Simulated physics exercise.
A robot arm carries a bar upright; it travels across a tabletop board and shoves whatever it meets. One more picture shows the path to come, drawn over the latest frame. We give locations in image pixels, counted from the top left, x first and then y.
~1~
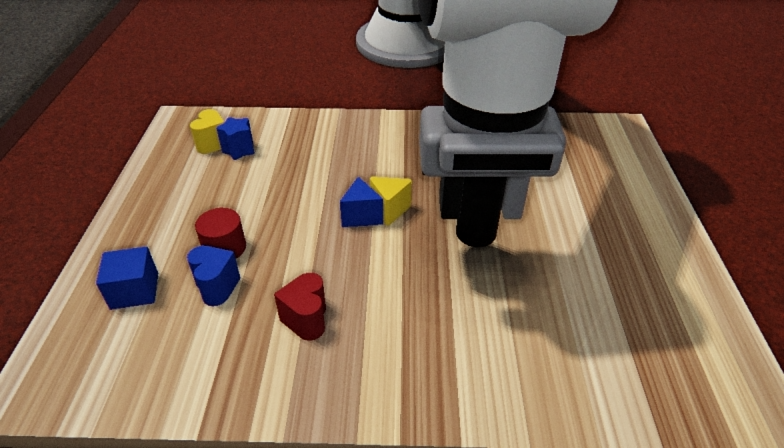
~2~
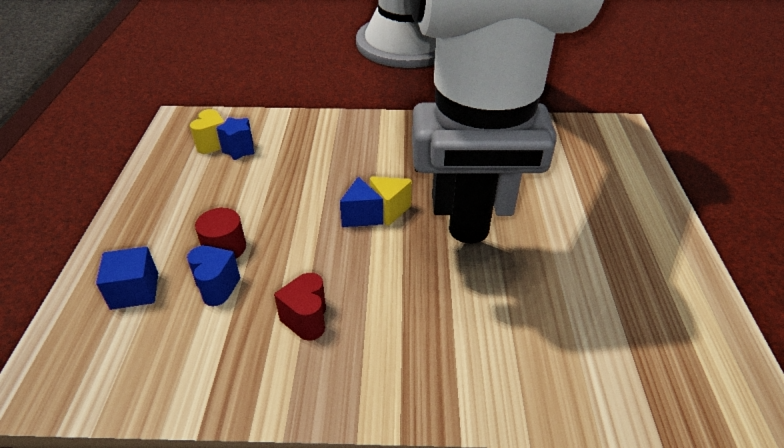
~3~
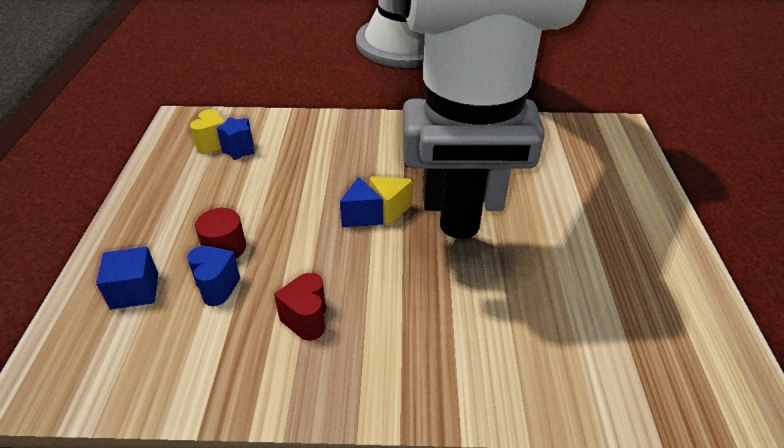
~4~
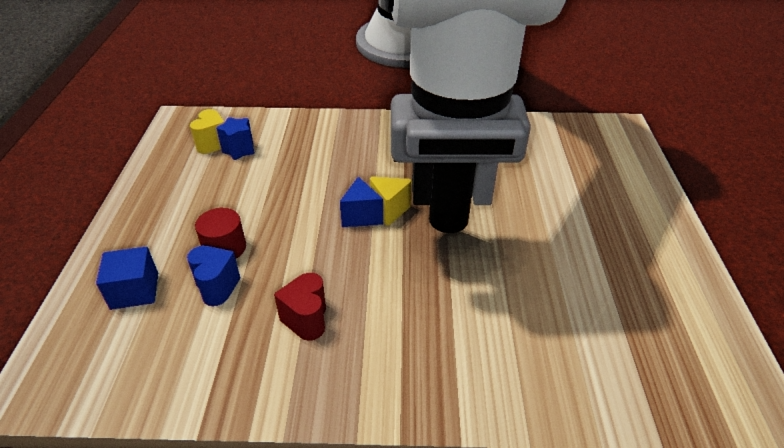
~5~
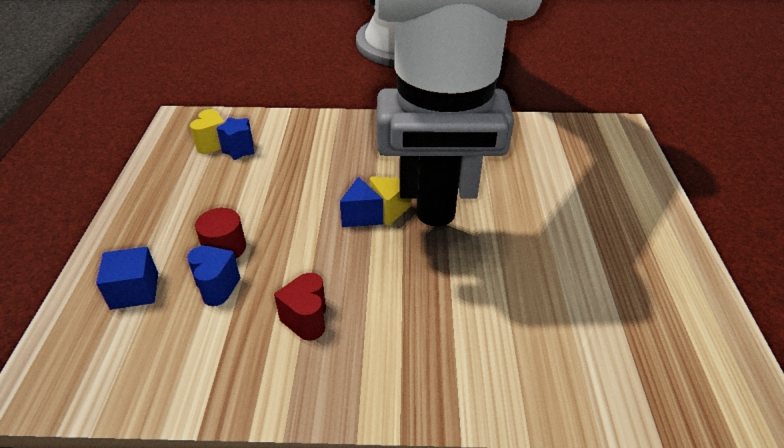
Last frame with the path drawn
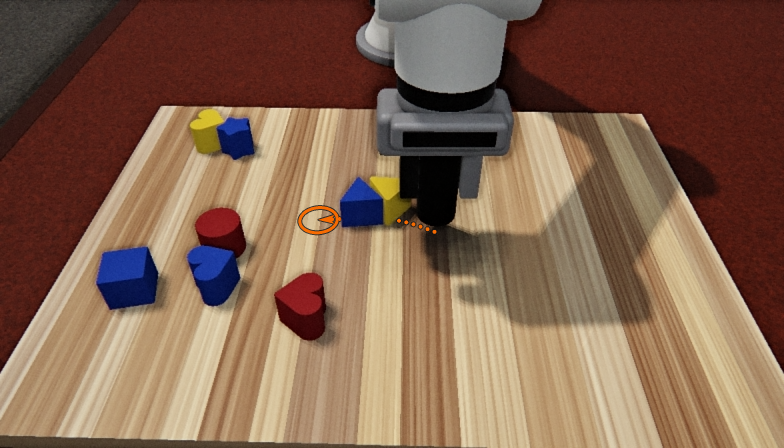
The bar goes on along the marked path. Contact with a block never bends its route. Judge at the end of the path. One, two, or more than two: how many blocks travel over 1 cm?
Two blocks, no more.
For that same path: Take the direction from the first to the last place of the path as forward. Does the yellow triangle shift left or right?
Out to the right.
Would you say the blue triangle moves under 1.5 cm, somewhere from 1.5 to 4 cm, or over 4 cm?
Its final spot will lie more than 4 cm from the current one.
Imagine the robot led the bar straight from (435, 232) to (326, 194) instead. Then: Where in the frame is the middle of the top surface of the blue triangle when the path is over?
It is at (328, 193).
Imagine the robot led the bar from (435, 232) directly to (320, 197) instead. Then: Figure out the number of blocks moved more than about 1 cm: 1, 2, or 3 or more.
Once the path ends, two blocks will have shifted.
Path on the board, from (435, 232) via (398, 220) and (358, 218), ending at (319, 220).
The first path, step by step. One third of the way, bar at (397, 202); blue triangle at (356, 192); yellow triangle at (375, 179).
Two thirds of the way, bar at (357, 200); blue triangle at (324, 193), turned 20° clockwise; yellow triangle at (350, 173), turned 35° clockwise.
At the end, bar at (317, 202); red circle in place; blue triangle at (284, 193), turned 40° clockwise; yellow triangle at (347, 172), turned 50° clockwise.
